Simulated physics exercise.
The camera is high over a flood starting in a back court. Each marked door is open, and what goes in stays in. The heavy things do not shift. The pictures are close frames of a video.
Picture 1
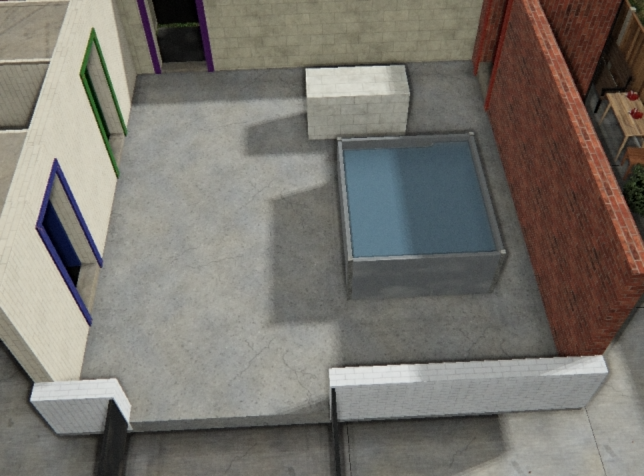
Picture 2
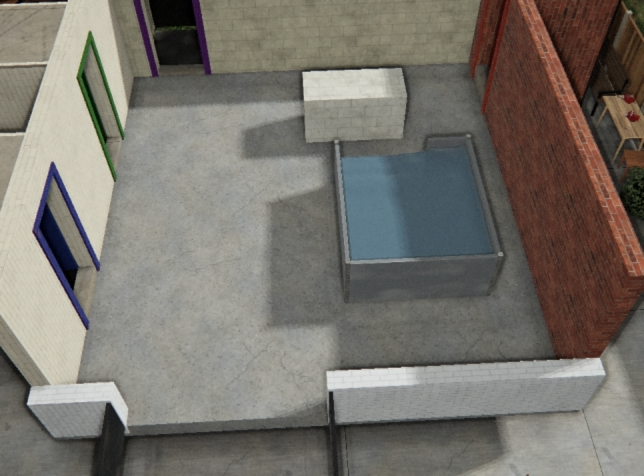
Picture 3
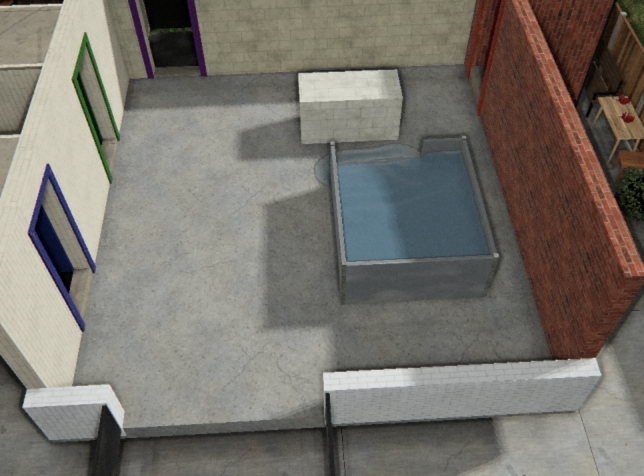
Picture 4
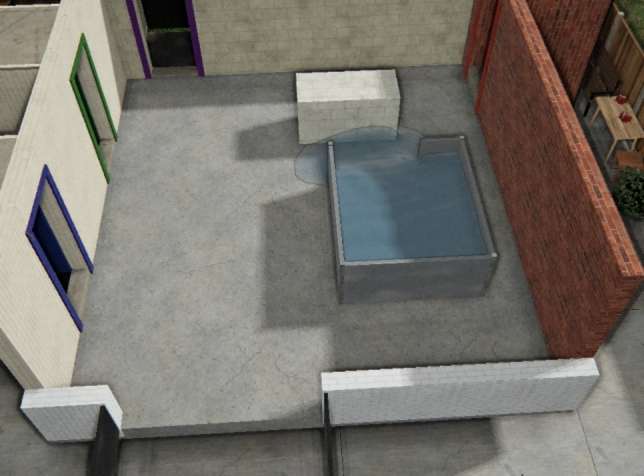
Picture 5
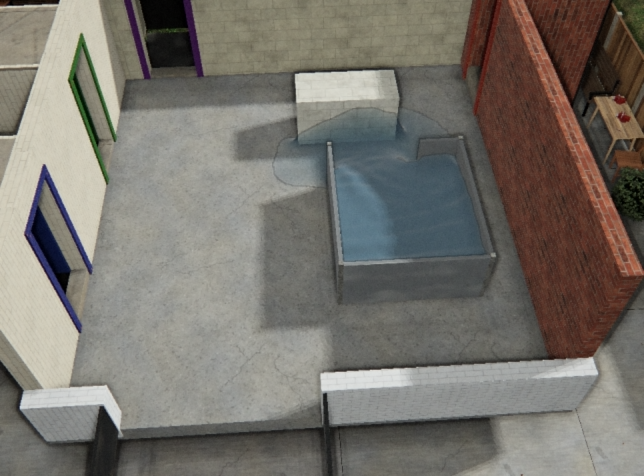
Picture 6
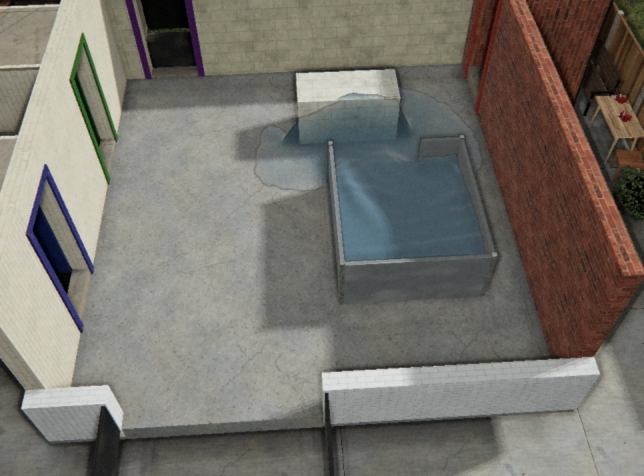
In a walled back court, water pours from a tank's far side and spreads around a pale block.
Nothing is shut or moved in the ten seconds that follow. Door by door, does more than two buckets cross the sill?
The red door admits no more than that; the purple door lets in a lot; the green door lets in a lot; the blue door admits no more than that.
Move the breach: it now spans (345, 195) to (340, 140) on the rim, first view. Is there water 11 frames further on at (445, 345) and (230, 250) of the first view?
As listed: No water, awash.
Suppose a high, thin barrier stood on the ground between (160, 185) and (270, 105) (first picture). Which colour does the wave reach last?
That is the purple door.
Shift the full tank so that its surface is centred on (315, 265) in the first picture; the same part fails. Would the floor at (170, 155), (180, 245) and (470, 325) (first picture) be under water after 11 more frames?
As listed: Under water, no water, dry.
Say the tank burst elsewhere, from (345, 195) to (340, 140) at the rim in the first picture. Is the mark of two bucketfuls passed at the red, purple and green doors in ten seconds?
My reading: The red one keeps below it; the purple one floods; the green one passes that mark.
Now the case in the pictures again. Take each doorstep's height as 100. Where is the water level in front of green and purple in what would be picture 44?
Near 200 and 230 in a hundred.
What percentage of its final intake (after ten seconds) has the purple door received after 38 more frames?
Roughly 65 per cent.
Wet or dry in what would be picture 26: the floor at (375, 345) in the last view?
Verdict: Free of water.
A moment on, water covers 25 % of the floor; the red door wet at the sill, nothing in, the purple door not reached, the green door not reached, the blue door not reached.
Next, water covers 50 % of the floor; the red door wet at the sill, nothing in, the purple door wet at the sill, nothing in, the green door over two buckets in, the blue door not reached.
Then, water covers 70 % of the floor; the red door wet at the sill, nothing in, the purple door under two buckets in, the green door far over two buckets in, the blue door wet at the sill, nothing in.
Later, water covers 90 % of the floor; the red door wet at the sill, nothing in, the purple door over two buckets in, the green door far over two buckets in, the blue door wet at the sill, nothing in.
In the end, water covers 100 % of the floor; the red door wet at the sill, nothing in, the purple door far over two buckets in, the green door far over two buckets in, the blue door wet at the sill, nothing in.
